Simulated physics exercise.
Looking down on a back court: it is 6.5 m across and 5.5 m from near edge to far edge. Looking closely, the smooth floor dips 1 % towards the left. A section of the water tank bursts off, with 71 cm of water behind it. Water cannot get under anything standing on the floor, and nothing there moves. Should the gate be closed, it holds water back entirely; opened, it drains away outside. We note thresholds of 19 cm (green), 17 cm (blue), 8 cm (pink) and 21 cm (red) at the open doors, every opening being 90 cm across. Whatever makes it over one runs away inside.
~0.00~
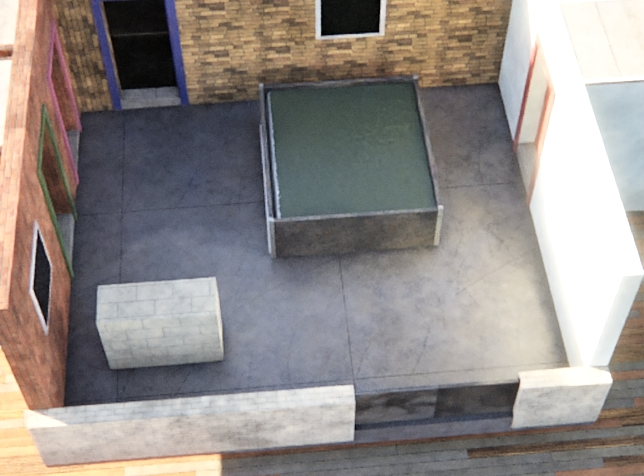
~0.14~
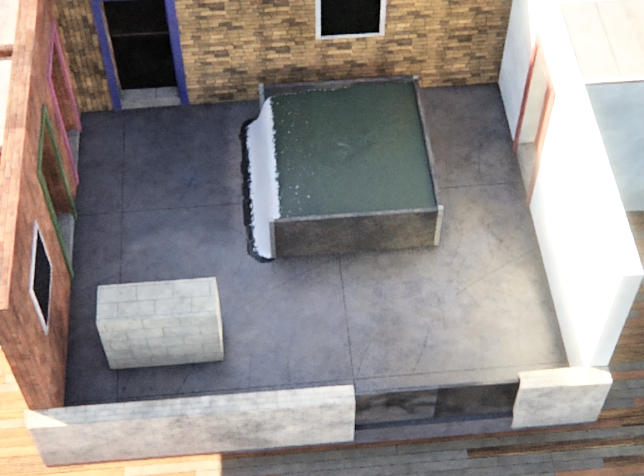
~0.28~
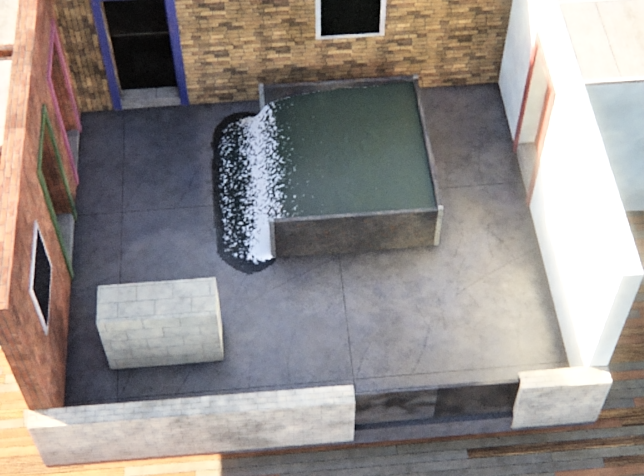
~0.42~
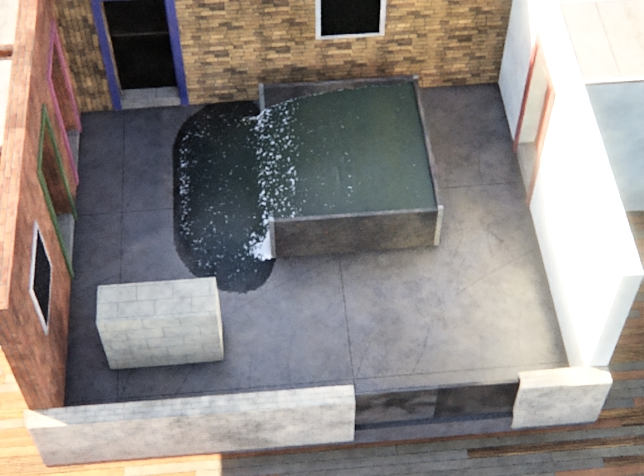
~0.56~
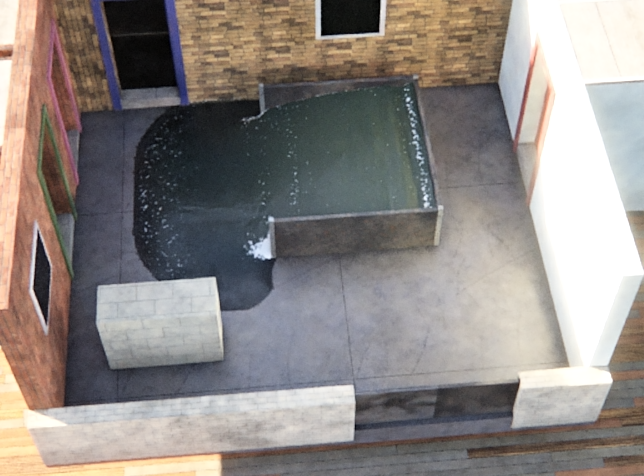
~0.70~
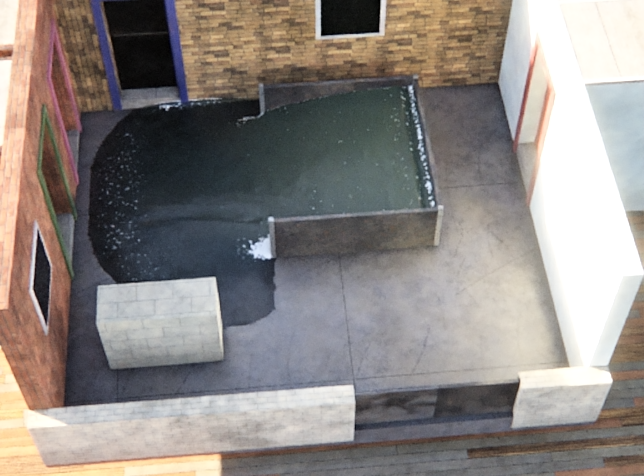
The clip opens on a walled court seen from above, with a still, full tank of dark green water near the brick back wall. The tank's left side gives way and white, foaming water pours out, then spreads leftward in a dark sheet, reaching the back wall and the pale block.
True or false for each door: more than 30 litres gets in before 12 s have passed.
Green door true, blue door true, pink door true, red door false.
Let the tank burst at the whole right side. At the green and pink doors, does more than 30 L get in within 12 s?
Green: Within limit; pink: Beyond limit.
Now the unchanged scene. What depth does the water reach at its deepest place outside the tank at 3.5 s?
Around 36 centimetres.
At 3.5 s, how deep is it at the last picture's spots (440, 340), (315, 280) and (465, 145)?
Spot one 0 cm, spot two 0 cm, spot three 0 cm.
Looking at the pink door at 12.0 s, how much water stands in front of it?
It's about 8.5 cm.
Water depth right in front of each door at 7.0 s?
Depths in cm: Green 14, blue 11, pink 13, red 4.
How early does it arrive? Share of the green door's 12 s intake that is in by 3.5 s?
I'd say close to 90 percent.
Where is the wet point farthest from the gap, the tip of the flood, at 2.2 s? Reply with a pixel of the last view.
Around pixel (63, 437).
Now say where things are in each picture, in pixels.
The water tank at (347, 149) is whole and still, 71 cm deep, in the first frame.
Water pours out at (270, 176) and has run 1.3 m, to (260, 121); typically 9 cm deep outside, 71 cm at the water tank's back, in the second frame.
The front is at (243, 116), 1.5 m from the gap at (270, 177); 1.8 m2 of floor is under water; 71 cm left at the back of the water tank, in the third frame.
Water pours out at (270, 179) and has run 1.8 m, to (227, 103); typically 11 cm deep outside, 70 cm at the water tank's back, in the fourth frame.
The front is at (180, 106), 2.2 m from the gap at (270, 179); 5.9 m2 of floor is under water; 64 cm left at the back of the water tank, in the fifth frame.
Water pours out at (270, 179) and has run 2.6 m, to (104, 153); typically 8 cm deep outside, 59 cm at the water tank's back, in the sixth frame.
After 1.4 s water covers 40 % of the floor and is deepest (46 cm) near (89, 198); green door 40 cm at the sill, 43 L in, blue door 18 cm at the sill, 0 L in, pink door 33 cm at the sill, 75 L in, red door not reached.
After 2.2 s water covers 40 % of the floor and is deepest (48 cm) near (117, 122); green door 40 cm at the sill, 144 L in, blue door 19 cm at the sill, 1 L in, pink door 43 cm at the sill, 281 L in, red door not reached.
After 3.5 s water covers 55 % of the floor and is deepest (36 cm) near (64, 424); green door 28 cm at the sill, 243 L in, blue door 25 cm at the sill, 37 L in, pink door 27 cm at the sill, 552 L in, red door not reached.
After 7.0 s water covers 90 % of the floor and is deepest (18 cm) near (543, 300); green door 14 cm at the sill, 263 L in, blue door 11 cm at the sill, 55 L in, pink door 13 cm at the sill, 714 L in, red door 4 cm at the sill, 0 L in.
After 12.0 s water covers 95 % of the floor and is deepest (16 cm) near (422, 92); green door 8 cm at the sill, 263 L in, blue door 7 cm at the sill, 55 L in, pink door 8 cm at the sill, 738 L in, red door 11 cm at the sill, 0 L in.
